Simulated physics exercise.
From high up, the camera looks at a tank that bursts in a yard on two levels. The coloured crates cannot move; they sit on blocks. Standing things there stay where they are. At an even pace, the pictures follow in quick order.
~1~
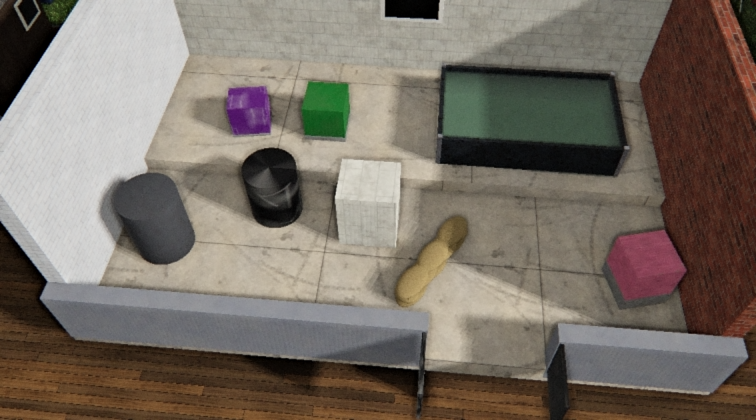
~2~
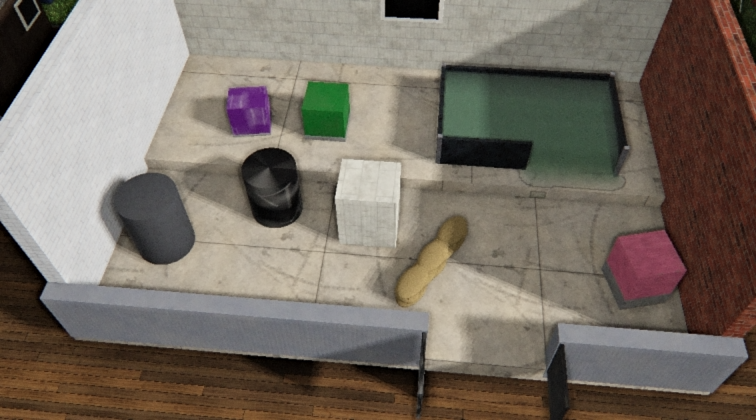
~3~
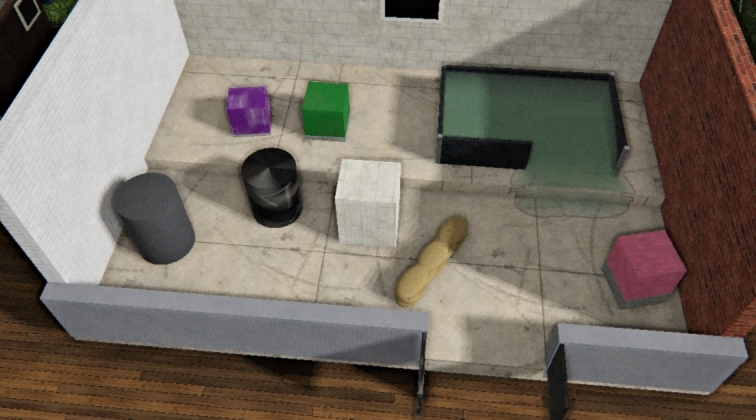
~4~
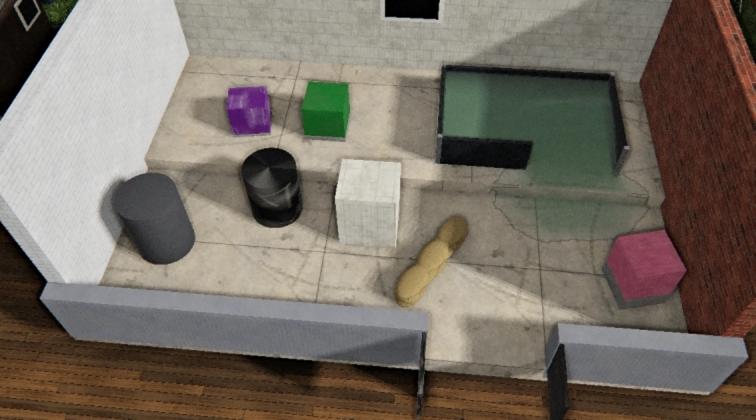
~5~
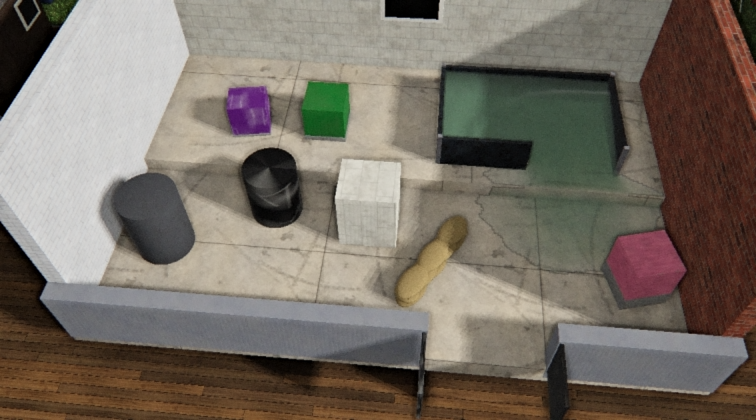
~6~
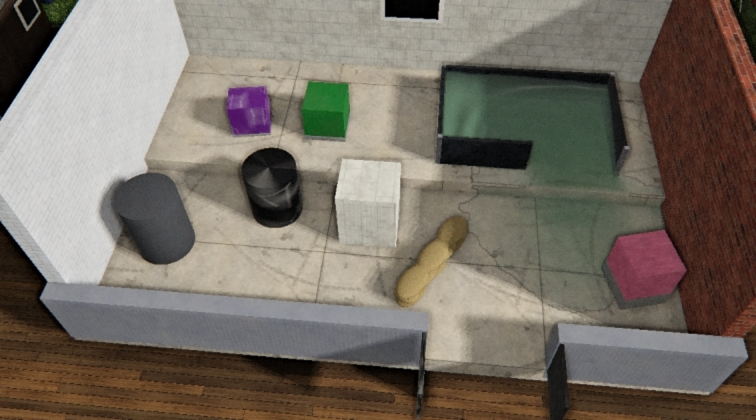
A big glass tank of greenish water lost part of its front wall, and the water poured out, ran over the step and spread across the lower floor near the pink block.
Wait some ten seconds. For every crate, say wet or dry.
Green crate - dry; pink crate - wet; purple crate - dry.
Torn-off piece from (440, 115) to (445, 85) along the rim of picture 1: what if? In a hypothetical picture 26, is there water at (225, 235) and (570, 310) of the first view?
Point one: Still bare; point two: Still bare.
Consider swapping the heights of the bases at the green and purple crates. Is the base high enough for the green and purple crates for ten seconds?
With the swap, green avoids the flood while purple avoids the flood.
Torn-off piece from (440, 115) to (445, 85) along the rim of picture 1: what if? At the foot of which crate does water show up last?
Answer: The crate marked pink.
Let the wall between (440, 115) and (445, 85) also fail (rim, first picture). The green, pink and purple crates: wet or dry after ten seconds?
Green crate: Reached; pink crate: Untouched; purple crate: Reached.
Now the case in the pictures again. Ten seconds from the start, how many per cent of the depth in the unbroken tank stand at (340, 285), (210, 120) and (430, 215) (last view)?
Some 4, 0 and 6 in a hundred.
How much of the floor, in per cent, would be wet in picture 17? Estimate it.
Roughly 20 per cent.
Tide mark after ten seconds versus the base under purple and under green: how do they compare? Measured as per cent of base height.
In turn 0 and 0 per cent.
A moment on, water covers 20 % of the floor; the green crate not reached, the pink crate water round its plinth, the purple crate not reached.
Next, water covers 20 % of the floor; the green crate not reached, the pink crate water round its plinth, the purple crate not reached.
Then, water covers 25 % of the floor; the green crate not reached, the pink crate water round its plinth, the purple crate not reached.
Later, water covers 45 % of the floor; the green crate not reached, the pink crate water round its plinth, the purple crate not reached.
In the end, water covers 55 % of the floor; the green crate stayed above the water, the pink crate was topped, the purple crate stayed above the water.
